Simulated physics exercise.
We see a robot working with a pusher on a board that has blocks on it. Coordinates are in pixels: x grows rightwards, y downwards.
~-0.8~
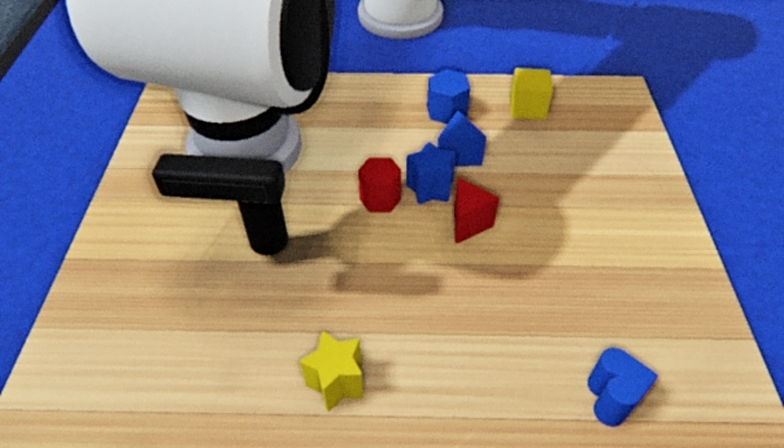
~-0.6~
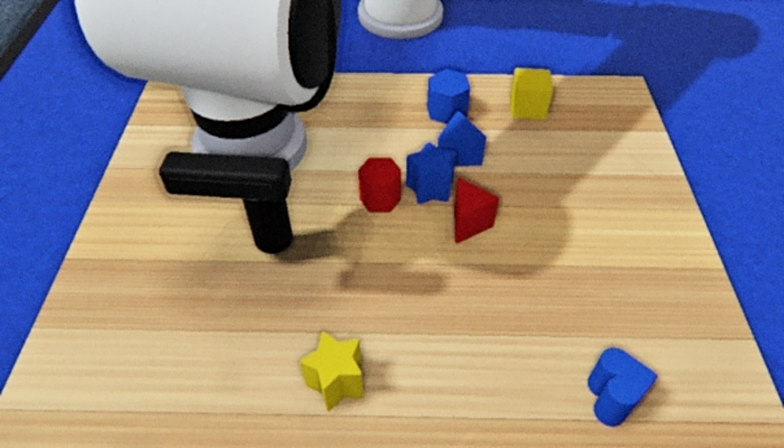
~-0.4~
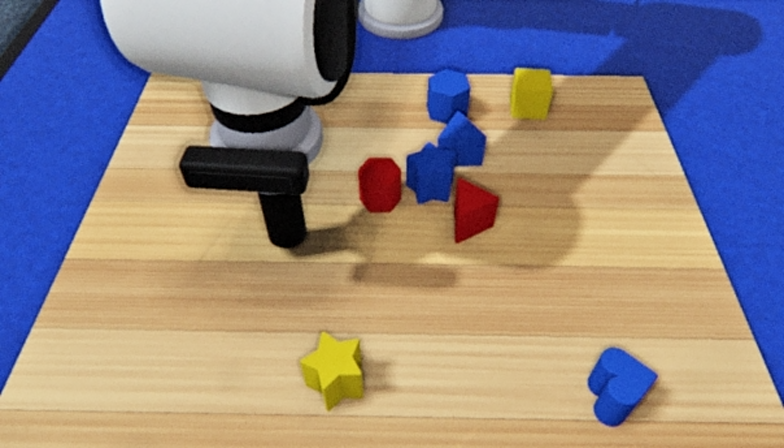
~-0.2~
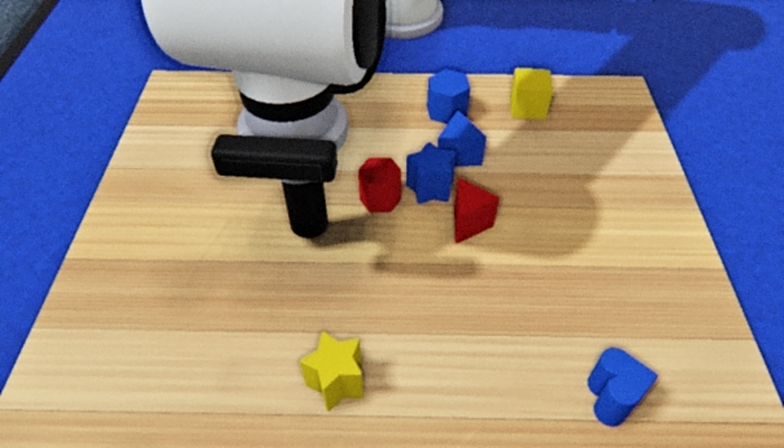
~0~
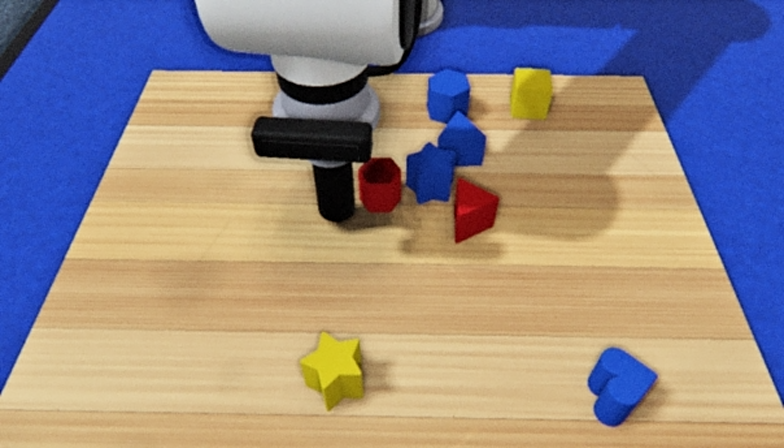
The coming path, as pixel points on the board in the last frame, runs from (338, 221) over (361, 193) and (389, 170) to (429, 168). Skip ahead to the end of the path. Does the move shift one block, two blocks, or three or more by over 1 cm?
My prediction: No fewer than three blocks.
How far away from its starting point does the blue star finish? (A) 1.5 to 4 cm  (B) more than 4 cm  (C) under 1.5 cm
(B)
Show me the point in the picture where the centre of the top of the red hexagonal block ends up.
The middle of the upper face of the red hexagonal block will lie at about (469, 144) in the picture.
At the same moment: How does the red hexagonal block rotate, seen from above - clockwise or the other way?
From above, it turns clockwise.
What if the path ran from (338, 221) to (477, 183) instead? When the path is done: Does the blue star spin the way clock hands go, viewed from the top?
I'd say yes.
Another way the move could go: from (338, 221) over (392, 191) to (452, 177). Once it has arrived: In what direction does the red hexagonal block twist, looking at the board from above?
It goes round opposite to clock hands.
The first path, step by step. One third of the way, pusher at (361, 180); red hexagonal block at (397, 156), turned 20° clockwise; blue star at (438, 157), turned 20° clockwise.
Two thirds of the way, pusher at (389, 158); red hexagonal block at (427, 141), turned 50° clockwise; blue star at (460, 156), turned 55° clockwise; blue triangular block at (467, 125).
At the end, pusher at (430, 155); red hexagonal block at (469, 144), turned 70° clockwise; blue star at (491, 168), turned 80° clockwise; blue triangular block at (487, 124), turned 70° anticlockwise; red triangular block not moved.
